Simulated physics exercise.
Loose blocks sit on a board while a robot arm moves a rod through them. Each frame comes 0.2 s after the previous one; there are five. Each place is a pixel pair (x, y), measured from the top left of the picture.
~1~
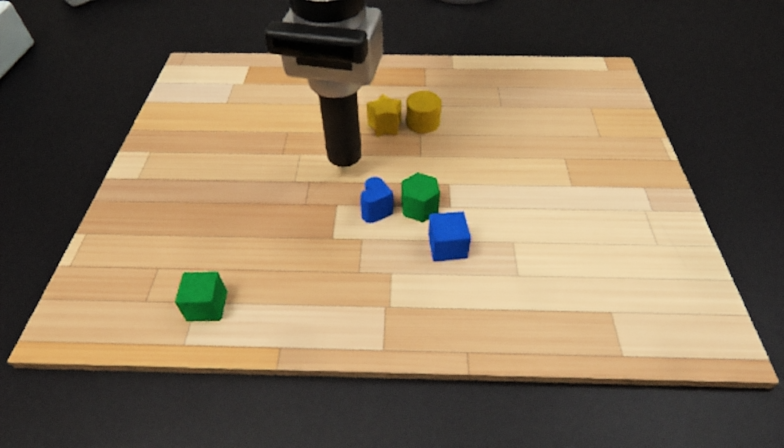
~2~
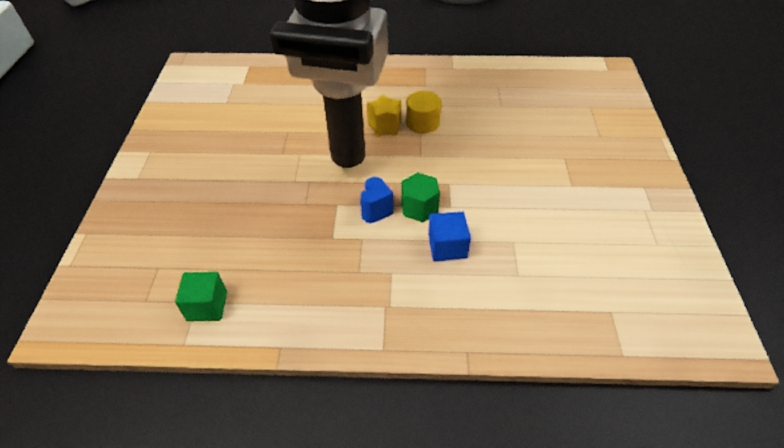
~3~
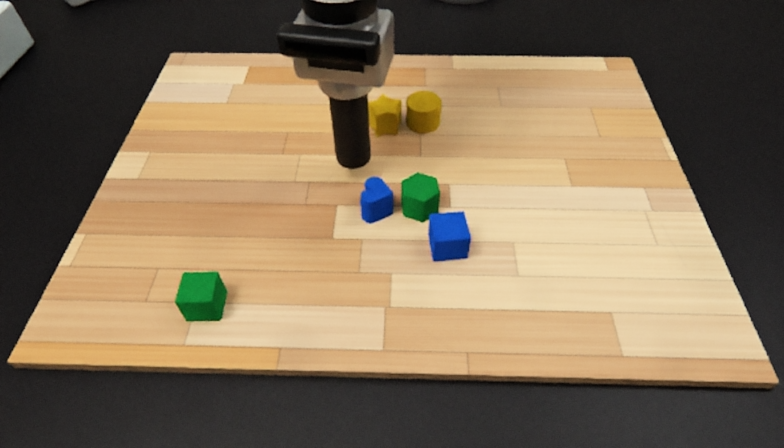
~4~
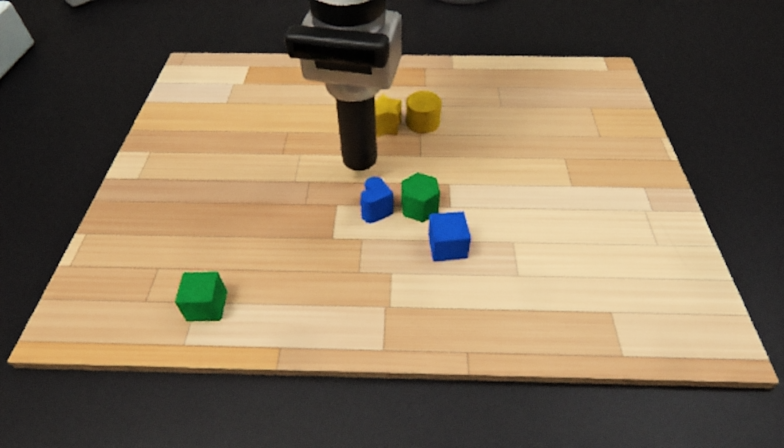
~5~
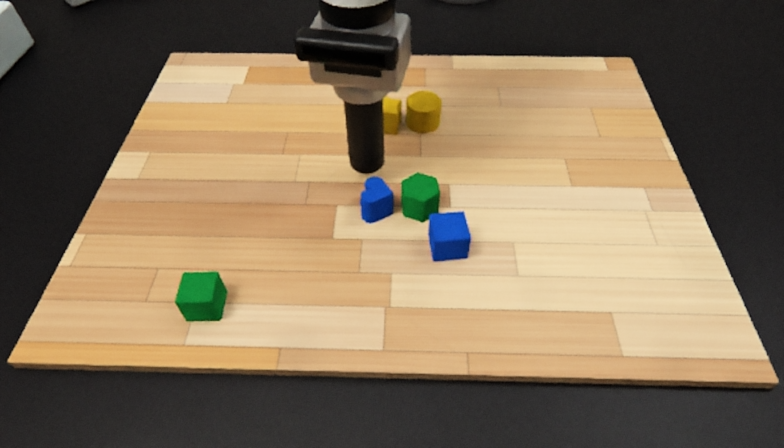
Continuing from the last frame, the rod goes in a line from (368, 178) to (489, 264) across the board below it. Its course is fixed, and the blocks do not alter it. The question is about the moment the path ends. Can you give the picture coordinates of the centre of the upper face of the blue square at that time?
I'd say the blue square ends with its top centre at (492, 277).
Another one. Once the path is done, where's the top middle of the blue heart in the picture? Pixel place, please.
Pixel (388, 208).
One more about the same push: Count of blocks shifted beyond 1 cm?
Count: Three or more.
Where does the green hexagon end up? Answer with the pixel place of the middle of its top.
The middle of its upper face should be somewhere near (512, 215).
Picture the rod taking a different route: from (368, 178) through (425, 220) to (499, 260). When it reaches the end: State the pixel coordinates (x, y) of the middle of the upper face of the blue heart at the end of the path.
It ends at (388, 210).
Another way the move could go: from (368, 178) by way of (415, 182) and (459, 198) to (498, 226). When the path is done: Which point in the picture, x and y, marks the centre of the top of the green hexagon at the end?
Put as a pixel place, it's (437, 197).
The first path, step by step. One third of the way, rod at (404, 190); blue heart at (383, 206), turned 70° clockwise; green hexagon at (440, 194), turned 20° anticlockwise.
Two thirds of the way, rod at (446, 218); blue heart at (388, 208), turned 100° clockwise; green hexagon at (485, 207), turned 80° anticlockwise; blue square at (469, 244), turned 30° clockwise.
At the end, rod at (492, 249); blue heart at (388, 208), turned 100° clockwise; yellow star-shaped block unmoved; green hexagon at (512, 215), turned 145° anticlockwise; blue square at (492, 277), turned 90° clockwise.
